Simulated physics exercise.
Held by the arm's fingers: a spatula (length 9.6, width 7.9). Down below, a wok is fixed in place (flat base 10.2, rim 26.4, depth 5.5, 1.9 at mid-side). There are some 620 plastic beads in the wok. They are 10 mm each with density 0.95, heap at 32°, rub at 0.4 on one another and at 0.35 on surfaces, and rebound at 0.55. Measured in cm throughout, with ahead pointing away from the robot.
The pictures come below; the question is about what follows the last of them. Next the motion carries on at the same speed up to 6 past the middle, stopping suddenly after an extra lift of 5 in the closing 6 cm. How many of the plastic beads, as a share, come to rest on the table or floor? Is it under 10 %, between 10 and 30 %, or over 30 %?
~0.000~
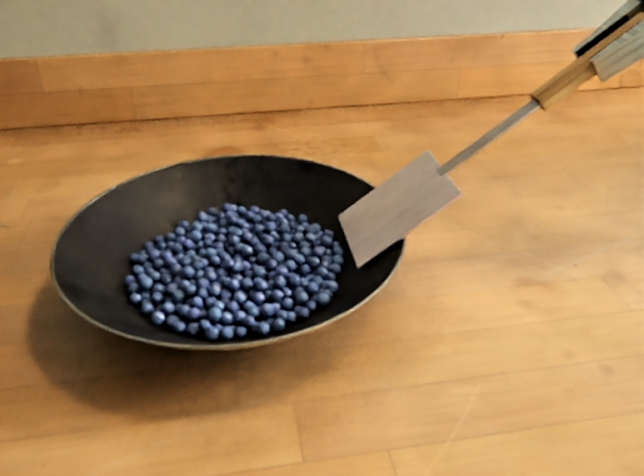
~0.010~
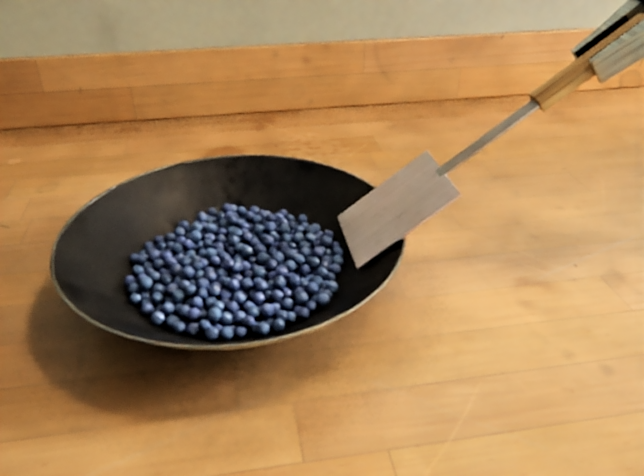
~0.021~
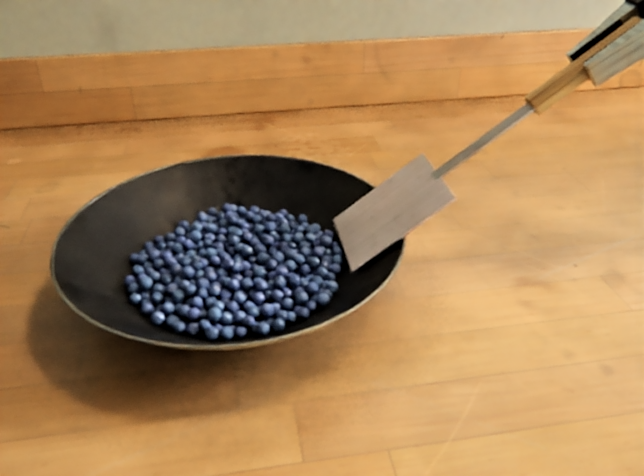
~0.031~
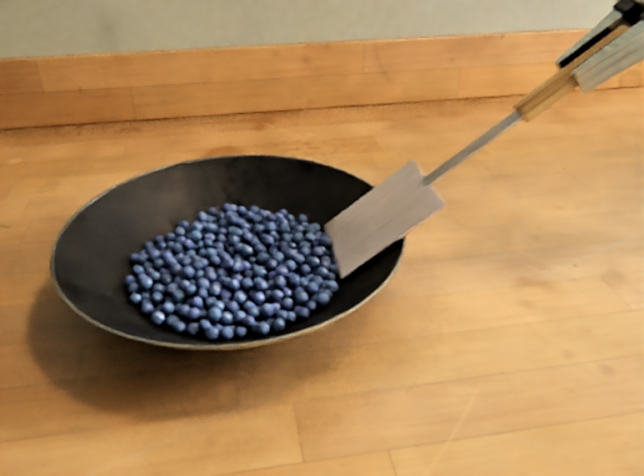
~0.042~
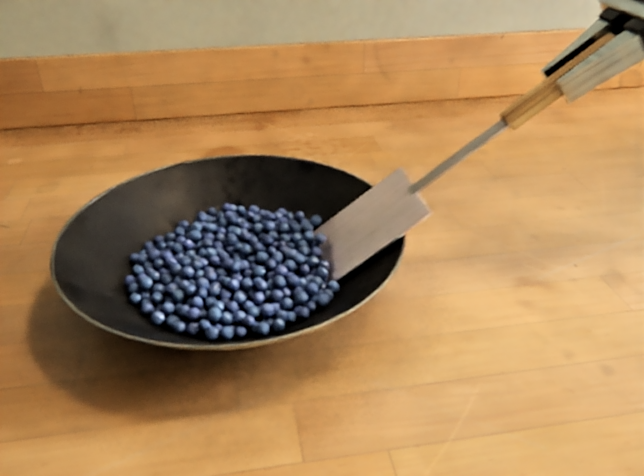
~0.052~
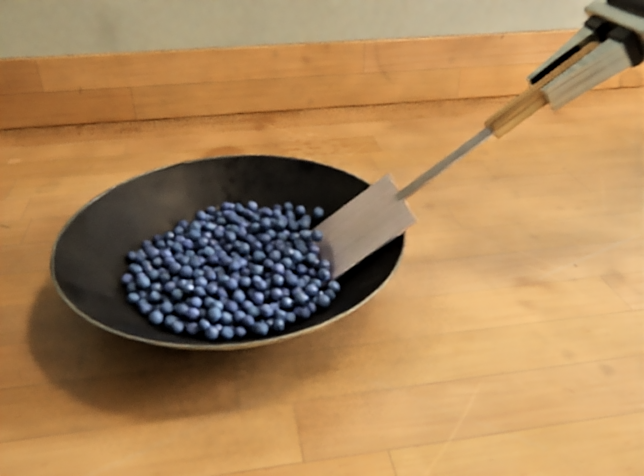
It is between 10 and 30 %.
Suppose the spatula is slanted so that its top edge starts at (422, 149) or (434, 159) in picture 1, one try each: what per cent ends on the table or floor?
About 15 and 15 per cent.
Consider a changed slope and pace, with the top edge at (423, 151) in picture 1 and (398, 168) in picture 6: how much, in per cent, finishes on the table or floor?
Some 5 percent ends up on the table or floor.
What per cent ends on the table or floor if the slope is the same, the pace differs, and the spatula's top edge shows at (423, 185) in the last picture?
Share: Roughly 0 %.
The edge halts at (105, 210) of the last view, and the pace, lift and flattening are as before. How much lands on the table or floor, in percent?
Something close to 40 in a hundred.
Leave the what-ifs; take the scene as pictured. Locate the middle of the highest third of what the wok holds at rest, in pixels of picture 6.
The middle lies somewhere around (139, 263).
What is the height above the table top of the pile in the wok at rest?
Close to 5.5 centimetres high.
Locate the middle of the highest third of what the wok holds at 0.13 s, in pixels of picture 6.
Centre: Roughly (186, 247) in the last picture.
After 0.09 s, sloping 37°, highest piece 5 above the table; 624 in the wok.
After 0.13 s, sloping 37°, highest piece 8 above the table; 623 in the wok, 1 on the blade or in flight.
After 0.34 s, sloping 37°, highest piece 14 above the table; 526 in the wok, 33 on the table or floor, 65 on the blade or in flight.
After 1.39 s, sloping 37°, highest piece 6 above the table; 526 in the wok, 98 on the table or floor.
At rest, 526 in the wok, 98 on the table or floor. That is 16 % on the table or floor.
